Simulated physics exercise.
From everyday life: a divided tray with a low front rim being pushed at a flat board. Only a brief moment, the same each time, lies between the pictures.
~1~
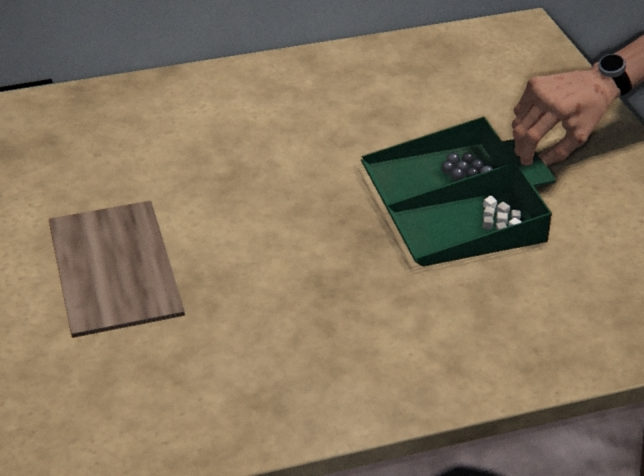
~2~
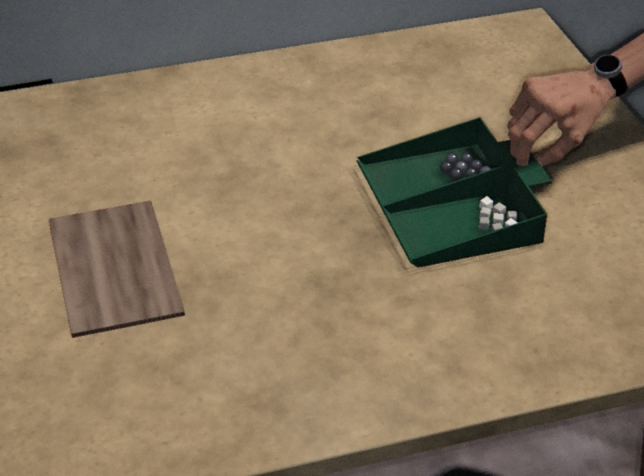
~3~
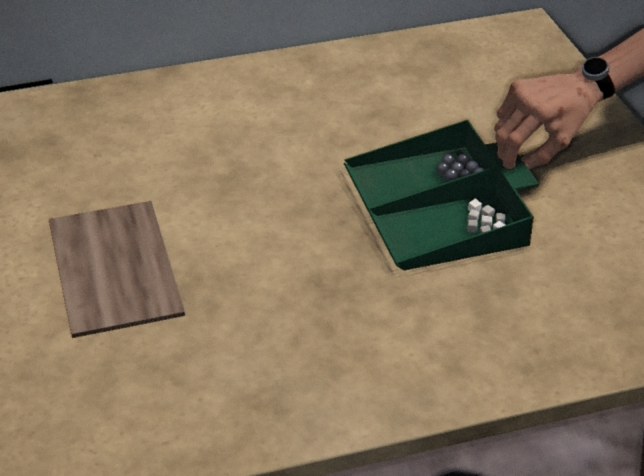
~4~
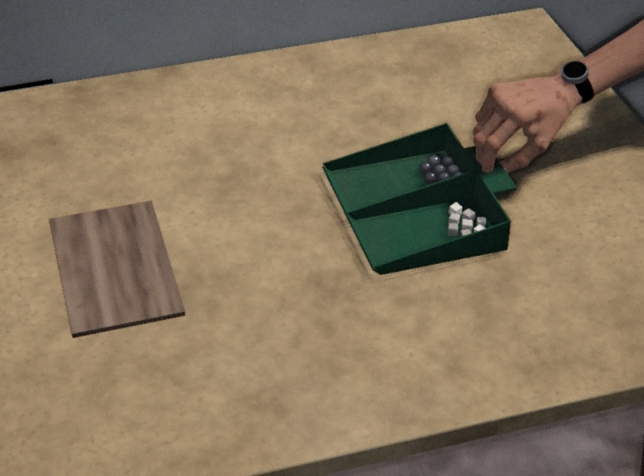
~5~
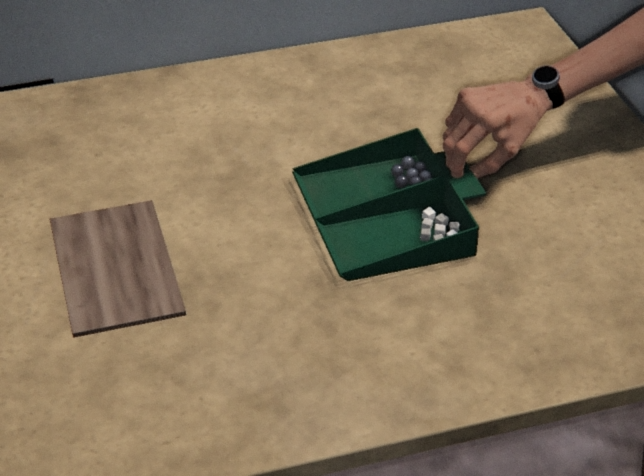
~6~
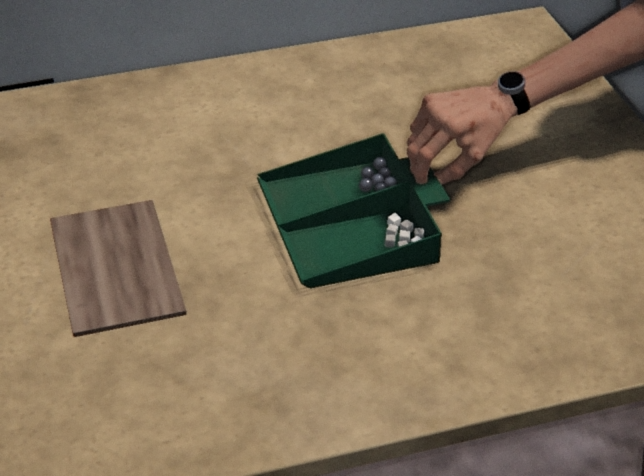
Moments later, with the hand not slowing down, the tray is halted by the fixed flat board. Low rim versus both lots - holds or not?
Front batch: Held, back batch: Not held.
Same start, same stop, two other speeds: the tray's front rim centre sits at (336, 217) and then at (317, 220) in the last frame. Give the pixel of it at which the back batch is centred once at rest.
In the first try it comes to rest at (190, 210), and in the second at (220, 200).
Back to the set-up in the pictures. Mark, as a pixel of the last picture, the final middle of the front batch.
At roughly pixel (211, 274).
Then, 0.08 s past the last view, tray still sliding, front rim near (226, 237); front batch all inside; back batch all inside.
Then, 0.26 s past the last view, tray stopped at the flat board; front batch all inside, moved towards the front rim; back batch all inside, moved towards the front rim.
Then, 0.47 s past the last view, tray stopped at the flat board; front batch all inside, moved towards the front rim; back batch about half out of the tray.
Finally, tray stopped at the flat board; front batch all inside, moved towards the front rim; back batch about half out of the tray.
